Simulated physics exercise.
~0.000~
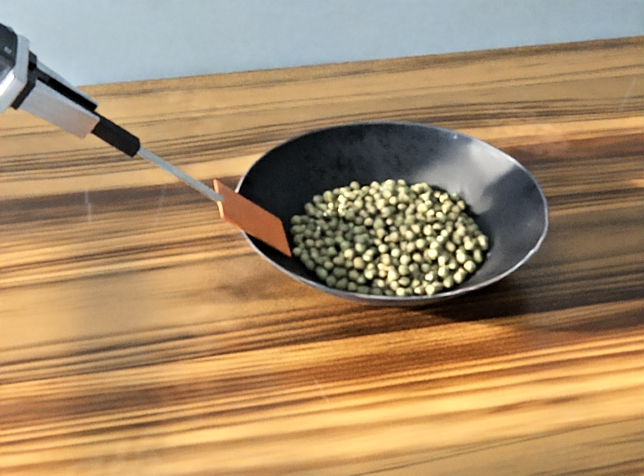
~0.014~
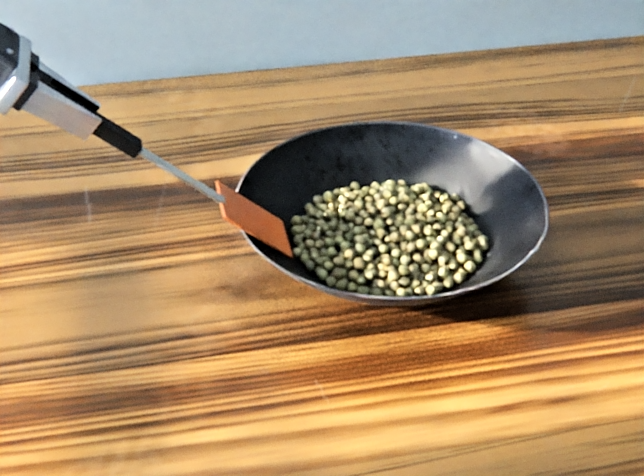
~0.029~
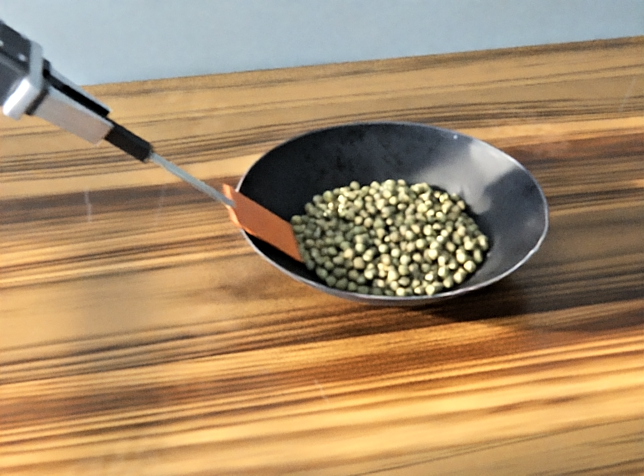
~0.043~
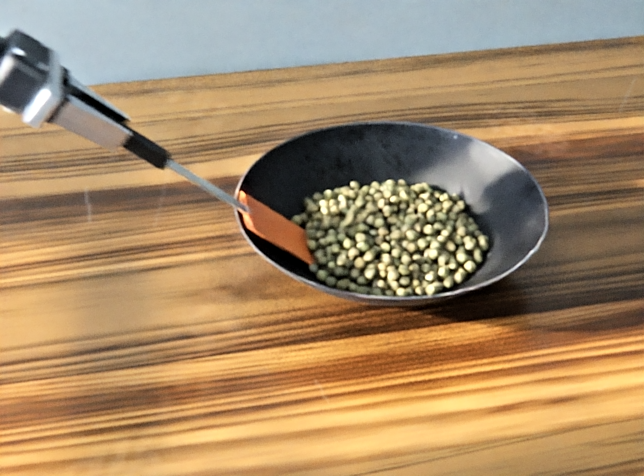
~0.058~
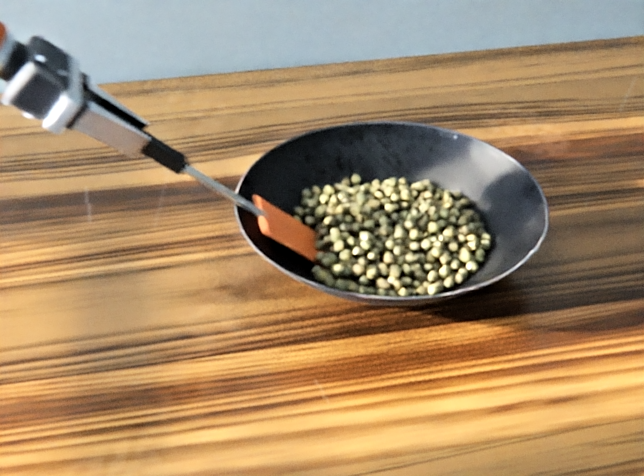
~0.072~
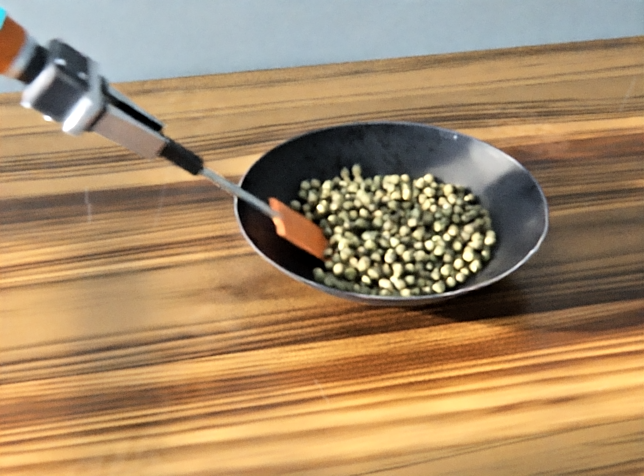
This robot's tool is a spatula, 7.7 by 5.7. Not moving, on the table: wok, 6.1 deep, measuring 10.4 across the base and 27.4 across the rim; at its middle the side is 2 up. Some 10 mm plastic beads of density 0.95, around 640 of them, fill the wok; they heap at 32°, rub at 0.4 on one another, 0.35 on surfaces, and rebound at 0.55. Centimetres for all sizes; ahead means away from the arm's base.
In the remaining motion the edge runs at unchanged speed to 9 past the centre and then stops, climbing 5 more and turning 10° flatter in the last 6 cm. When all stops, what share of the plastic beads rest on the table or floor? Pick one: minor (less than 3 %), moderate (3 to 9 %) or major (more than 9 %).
Major.
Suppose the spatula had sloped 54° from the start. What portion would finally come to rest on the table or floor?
It would be near 20 per cent.
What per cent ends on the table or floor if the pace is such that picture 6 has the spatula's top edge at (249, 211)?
Share: Roughly 10 %.
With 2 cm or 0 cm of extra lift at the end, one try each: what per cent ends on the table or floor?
I'd say close to 20 percent for the first and close to 15 percent for the second.
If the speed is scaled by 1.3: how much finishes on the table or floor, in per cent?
The share would be near 20 in a hundred.
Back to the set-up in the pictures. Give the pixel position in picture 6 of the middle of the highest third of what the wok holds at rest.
Approximately at pixel (457, 216).
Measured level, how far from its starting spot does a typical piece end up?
3 cm.
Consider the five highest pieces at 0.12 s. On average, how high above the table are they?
I'd put it close to 5 cm.
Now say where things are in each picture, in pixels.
Spatula top edge at (218, 198), sloping 42°; upper third of the load around (388, 230), from x 295 to 485, top at y 185; 645 in the wok, in the first frame.
Spatula top edge at (220, 199), sloping 42°; upper third of the load around (388, 230), from x 295 to 485, top at y 185, in the second frame.
Spatula top edge at (229, 203), sloping 42°; upper third of the load around (388, 230), from x 295 to 485, top at y 185, in the third frame.
Spatula top edge at (245, 209), sloping 42°; upper third of the load around (383, 229), from x 295 to 485, top at y 185, in the fourth frame.
Spatula top edge at (261, 214), sloping 42°; upper third of the load around (384, 225), from x 295 to 485, top at y 180, in the fifth frame.
Spatula top edge at (276, 216), sloping 42°; upper third of the load around (388, 223), from x 295 to 490, top at y 170; 645 in the wok, in the sixth frame.
After 0.12 s, sloping 42°, highest piece 7 above the table; 645 in the wok.
After 0.17 s, sloping 39°, highest piece 6 above the table; 645 in the wok.
After 0.39 s, sloping 32°, highest piece 15 above the table; 543 in the wok, 30 on the table or floor, 72 on the blade or in flight.
After 1.44 s, sloping 32°, highest piece 6 above the table; 543 in the wok, 102 on the table or floor.
At rest, 543 in the wok, 102 on the table or floor. That is 16 % on the table or floor.
